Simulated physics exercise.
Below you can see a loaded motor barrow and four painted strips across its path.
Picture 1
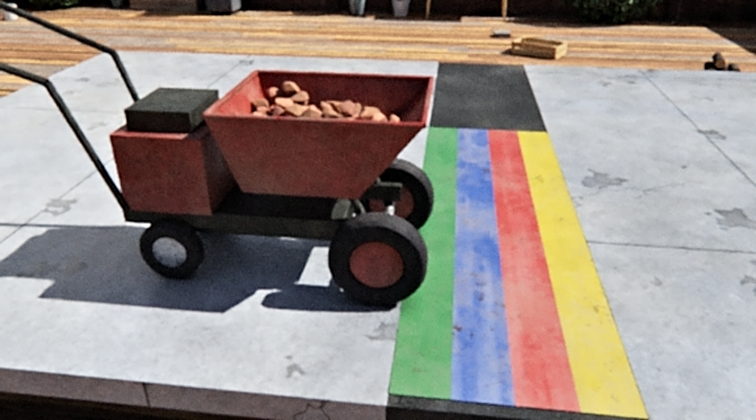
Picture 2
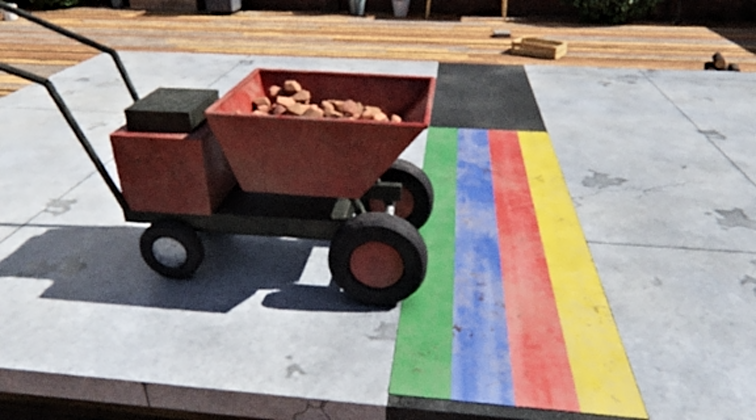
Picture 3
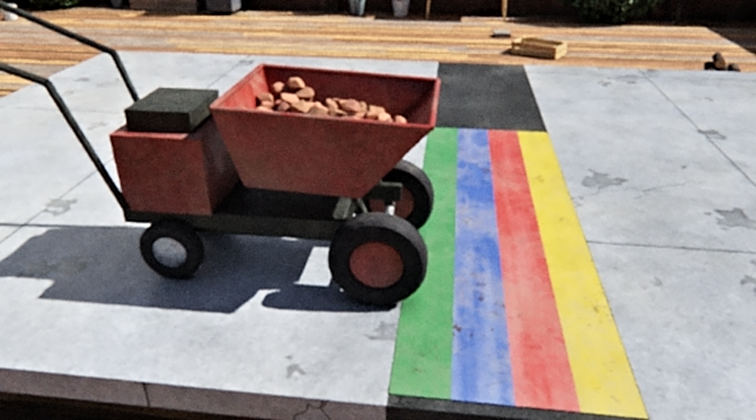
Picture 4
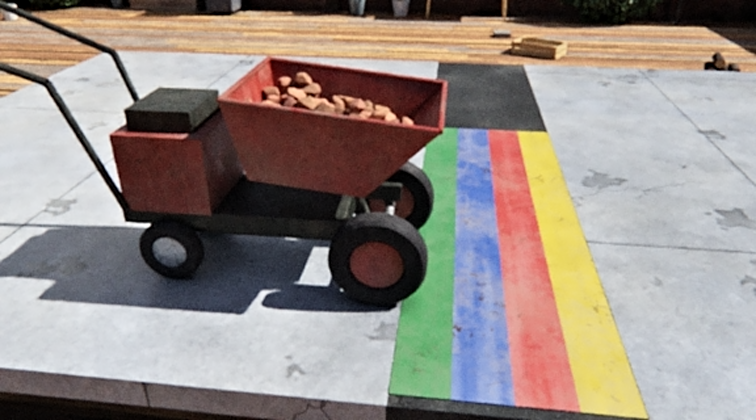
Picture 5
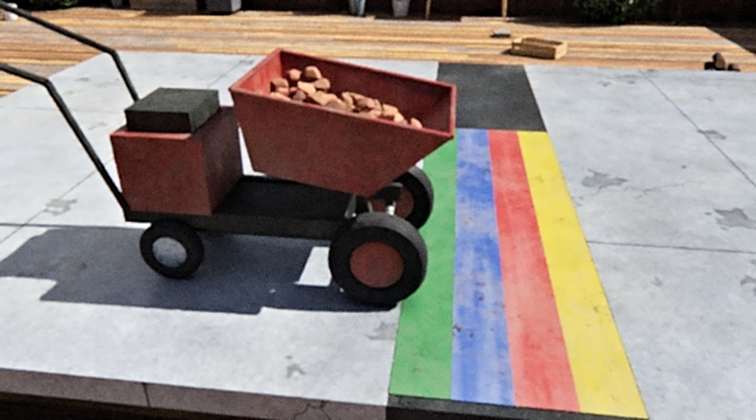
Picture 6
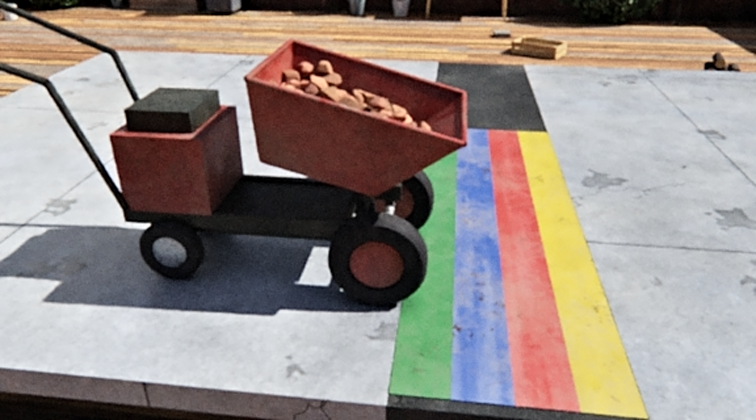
At first, a small red barrow loaded with rubble stands with its skip level beside green, blue, red and yellow painted strips. Then the skip begins to tilt forward to the right, slightly at first and then clearly, its rear rising while the rubble stays inside and the wheels remain still.
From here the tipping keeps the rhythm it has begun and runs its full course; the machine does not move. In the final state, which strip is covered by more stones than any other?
The yellow strip is.
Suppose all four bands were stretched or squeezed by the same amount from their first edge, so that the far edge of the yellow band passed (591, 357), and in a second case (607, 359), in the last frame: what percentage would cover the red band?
I'd say about 10 % for the first and about 10 % for the second.
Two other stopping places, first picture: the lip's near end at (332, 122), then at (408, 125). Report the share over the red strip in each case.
20 % and 30 %, in that order.
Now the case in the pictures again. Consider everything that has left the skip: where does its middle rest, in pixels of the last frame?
I'd say the middle ends up at about (579, 272).
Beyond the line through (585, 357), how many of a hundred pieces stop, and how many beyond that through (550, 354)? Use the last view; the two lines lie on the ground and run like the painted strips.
Around 50 per cent for the first, and 70 per cent for the second.
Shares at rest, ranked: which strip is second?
Second place goes to that red strip.
Just after the last frame, skip tipped steeply; every one in the skip.
A moment on, skip tipped right over; the larger part in the skip; about a tenth over the red strip; roughly a quarter over the yellow strip; just a few falling; just a few off the paint.
Further on, skip tipped right over; roughly a quarter in the skip; about a tenth over the red strip; roughly a third over the yellow strip; roughly a quarter off the paint.
When it is over, skip tipped right over; roughly a quarter in the skip; not one over the green strip; not one over the blue strip; about a tenth over the red strip; roughly a third over the yellow strip; roughly a quarter off the paint.
